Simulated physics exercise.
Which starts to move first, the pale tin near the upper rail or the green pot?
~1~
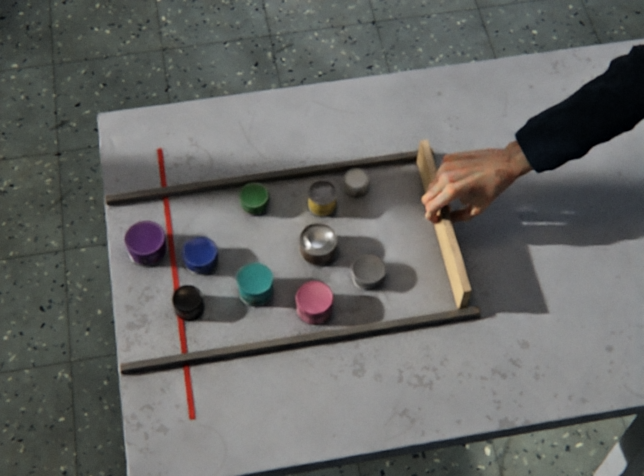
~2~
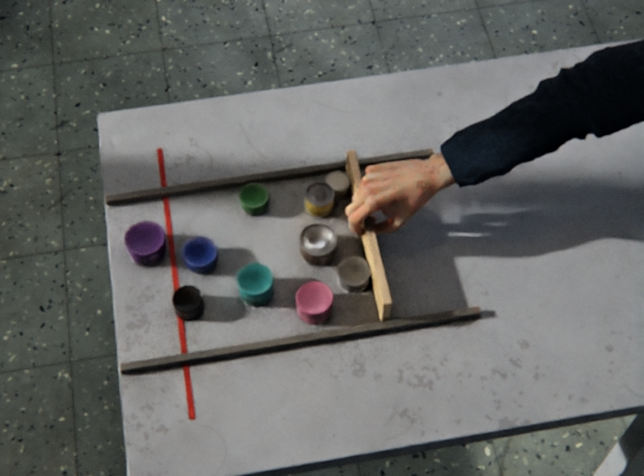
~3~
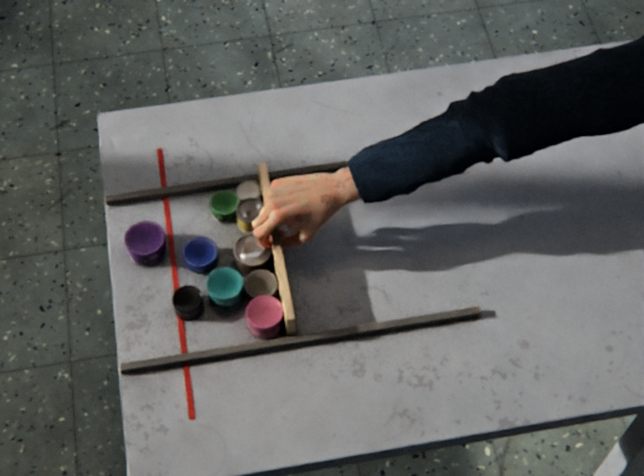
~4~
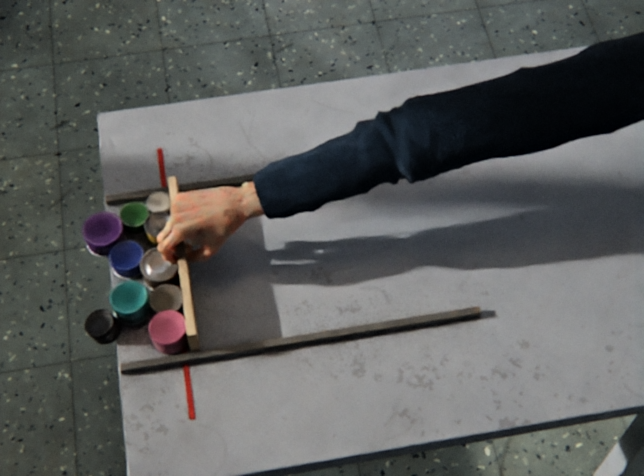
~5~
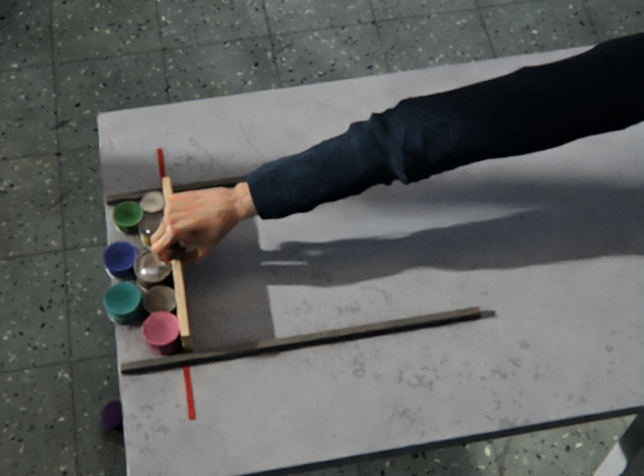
The pale tin near the upper rail starts to move first, pushed left by the board while the green pot is still standing in its place.
